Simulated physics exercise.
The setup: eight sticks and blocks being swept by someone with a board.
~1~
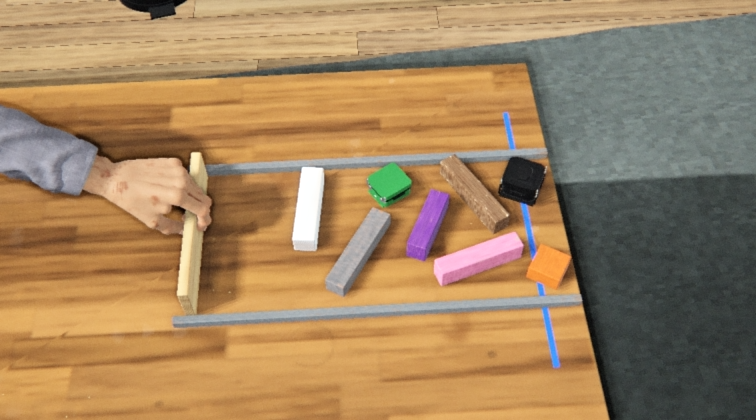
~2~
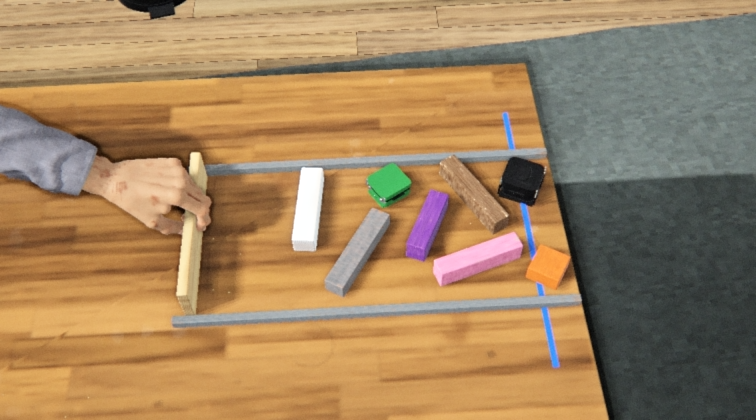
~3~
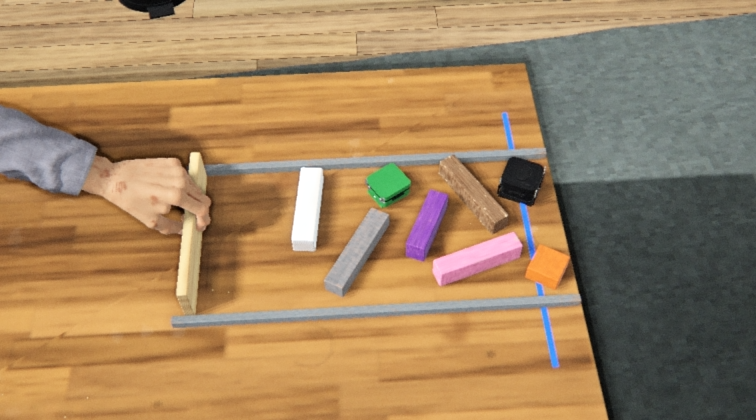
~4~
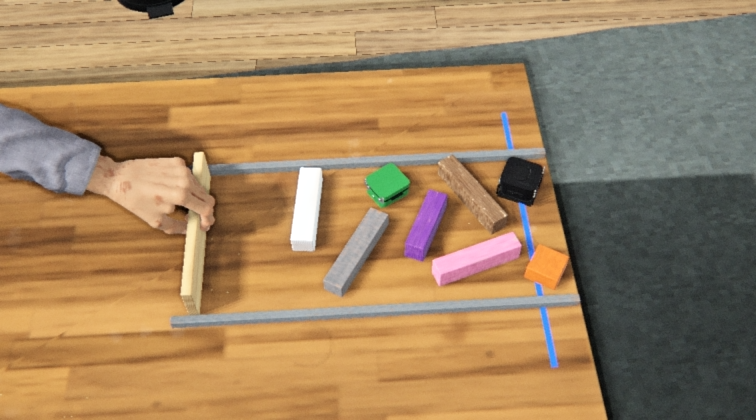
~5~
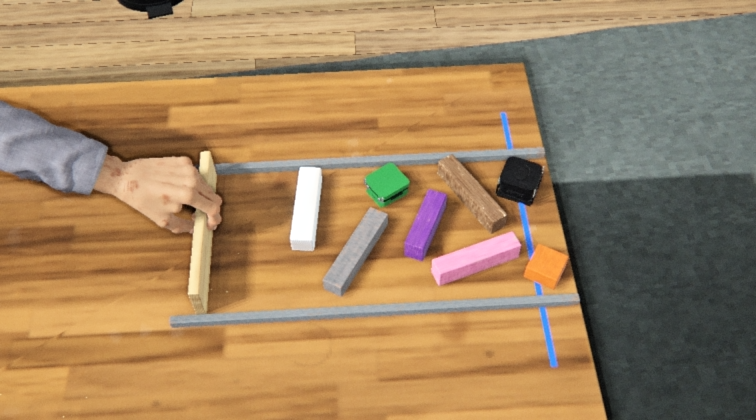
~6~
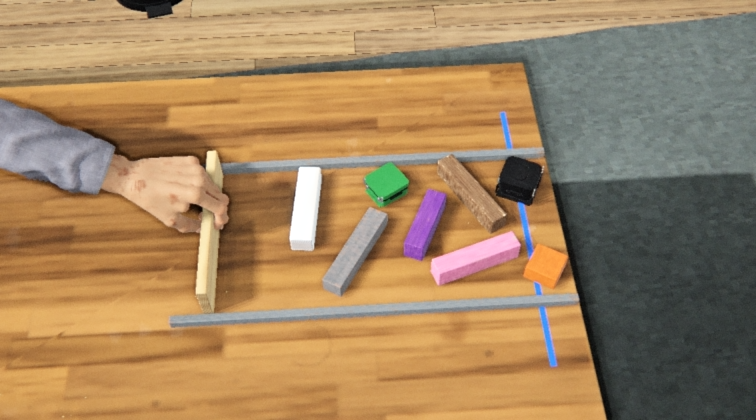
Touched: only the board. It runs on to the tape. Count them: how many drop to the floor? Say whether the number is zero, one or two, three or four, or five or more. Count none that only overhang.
The ones that fall? Five or more of them, I think.
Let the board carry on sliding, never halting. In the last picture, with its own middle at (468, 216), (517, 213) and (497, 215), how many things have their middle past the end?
1; 5; 4.
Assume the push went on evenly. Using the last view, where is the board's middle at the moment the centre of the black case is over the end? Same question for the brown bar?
Black case over the end: About (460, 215). Brown bar over the end: About (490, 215).
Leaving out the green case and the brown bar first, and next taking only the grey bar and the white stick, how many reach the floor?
Result: 4 in the first case, with 4 in the second.
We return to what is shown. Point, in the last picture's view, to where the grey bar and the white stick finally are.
The grey bar at (561, 246), the white stick at (532, 195).
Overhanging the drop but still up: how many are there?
It totals 1.
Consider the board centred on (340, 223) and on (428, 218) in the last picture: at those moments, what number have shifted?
The count reaches 2 first and 7 second.
Soon after, none off yet; orange block at rest near (546, 267); black case at rest near (519, 180); brown bar at rest near (471, 193).
After that, none off yet; orange block at rest near (547, 266); black case moving near (529, 178); brown bar displaced a little near (499, 190).
In the end, the number that fall off is five or more; gone, green case, purple bar, pink bar, brown bar, black case and orange block.
